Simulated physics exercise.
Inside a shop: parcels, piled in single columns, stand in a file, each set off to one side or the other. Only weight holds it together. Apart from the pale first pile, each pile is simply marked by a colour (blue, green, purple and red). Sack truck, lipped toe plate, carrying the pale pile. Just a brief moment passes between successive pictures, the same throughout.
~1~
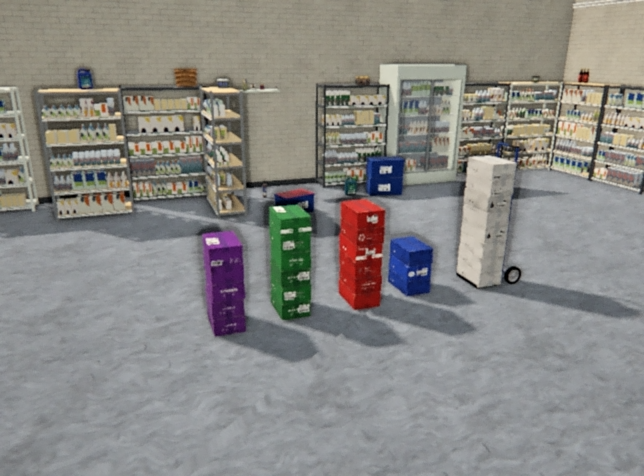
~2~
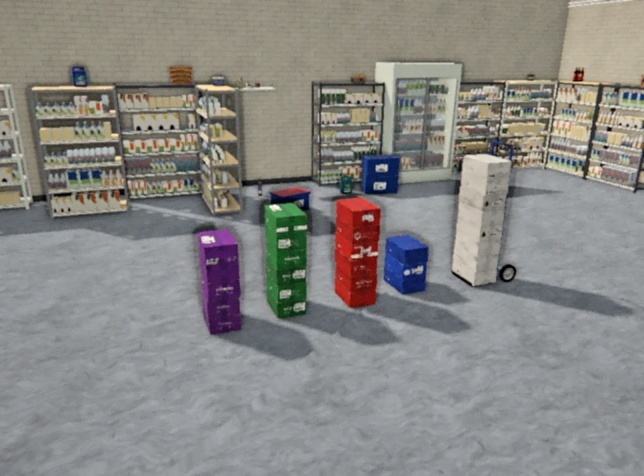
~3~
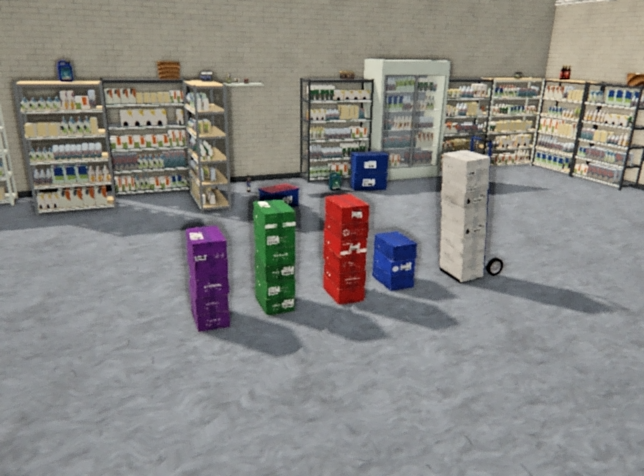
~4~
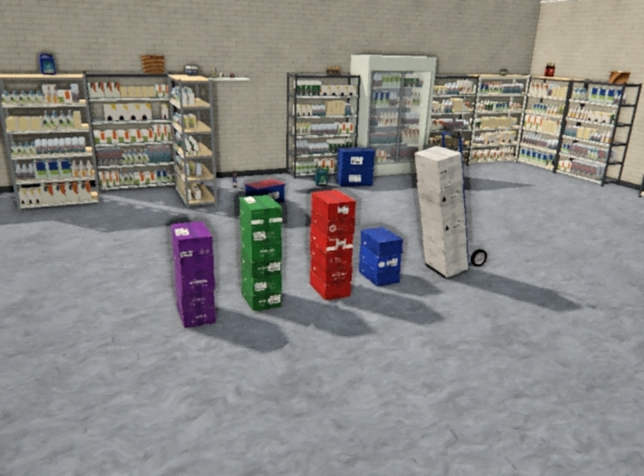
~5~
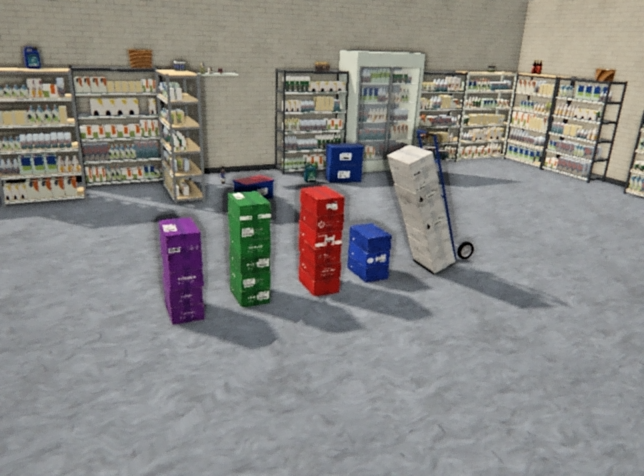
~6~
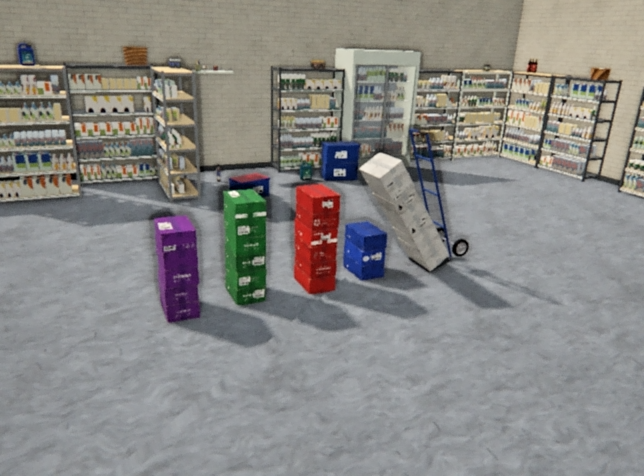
A sack truck carrying a tall pale pile starts upright on a shop floor, then tips gradually to the left, its pile leaning further over toward the nearby blue, red, green and purple piles, which stay still.
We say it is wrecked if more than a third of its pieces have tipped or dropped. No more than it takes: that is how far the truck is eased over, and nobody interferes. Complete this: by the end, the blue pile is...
By the end the blue pile is still up.
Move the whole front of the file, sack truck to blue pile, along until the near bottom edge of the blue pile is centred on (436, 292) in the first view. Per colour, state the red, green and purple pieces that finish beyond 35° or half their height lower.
Colour by colour: Red 0; green 0; purple 0.
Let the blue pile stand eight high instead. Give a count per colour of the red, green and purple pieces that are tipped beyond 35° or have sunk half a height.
Final down tally: Red = 5; green = 5; purple = 3.
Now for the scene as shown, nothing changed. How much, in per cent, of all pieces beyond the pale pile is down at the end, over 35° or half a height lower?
Around 0 %.
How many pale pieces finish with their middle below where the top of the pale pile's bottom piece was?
Pale piece tally: 4.
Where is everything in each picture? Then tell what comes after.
In the first frame (we follow the side turned to the camera; the camera pans a little), truck frame level; top blue parcel (412, 244); top red parcel (371, 220); no other piece has moved.
In the second frame, truck frame level; top blue parcel (407, 242).
In the third frame, truck frame rocked barely, top of the pale pile leaning barely; top blue parcel (396, 238); no other piece has moved.
In the fourth frame, truck frame (462, 165) rocked a little, top of the pale pile leaning a little; top blue parcel (382, 234); no other piece has moved.
In the fifth frame, truck frame (439, 163) rocked clearly, top of the pale pile leaning clearly; top blue parcel (370, 230); no other piece has moved.
In the sixth frame, truck frame (432, 161) rocked clearly, top of the pale pile leaning well over; top blue parcel (366, 229); top red parcel (327, 205); no other piece has moved.
Soon, 8 of the pale pile down; none of the 3 blue parcels down (0 of 20 in all colours); top blue parcel unmoved.
A while on, 8 of the pale pile down; none of the 3 blue parcels down (0 of 20 in all colours); top blue parcel displaced a little.
Towards the end, 8 of the pale pile down; none of the 3 blue parcels down (0 of 20 in all colours); top blue parcel displaced half its height; top red parcel tipped barely.
Finally, 7 of the pale pile down; none of the 3 blue parcels down (0 of 20 in all colours); top blue parcel displaced half its height; top red parcel displaced half its height. Seen by the last camera, middles, top blue parcel near (359, 237), top red parcel near (312, 200).
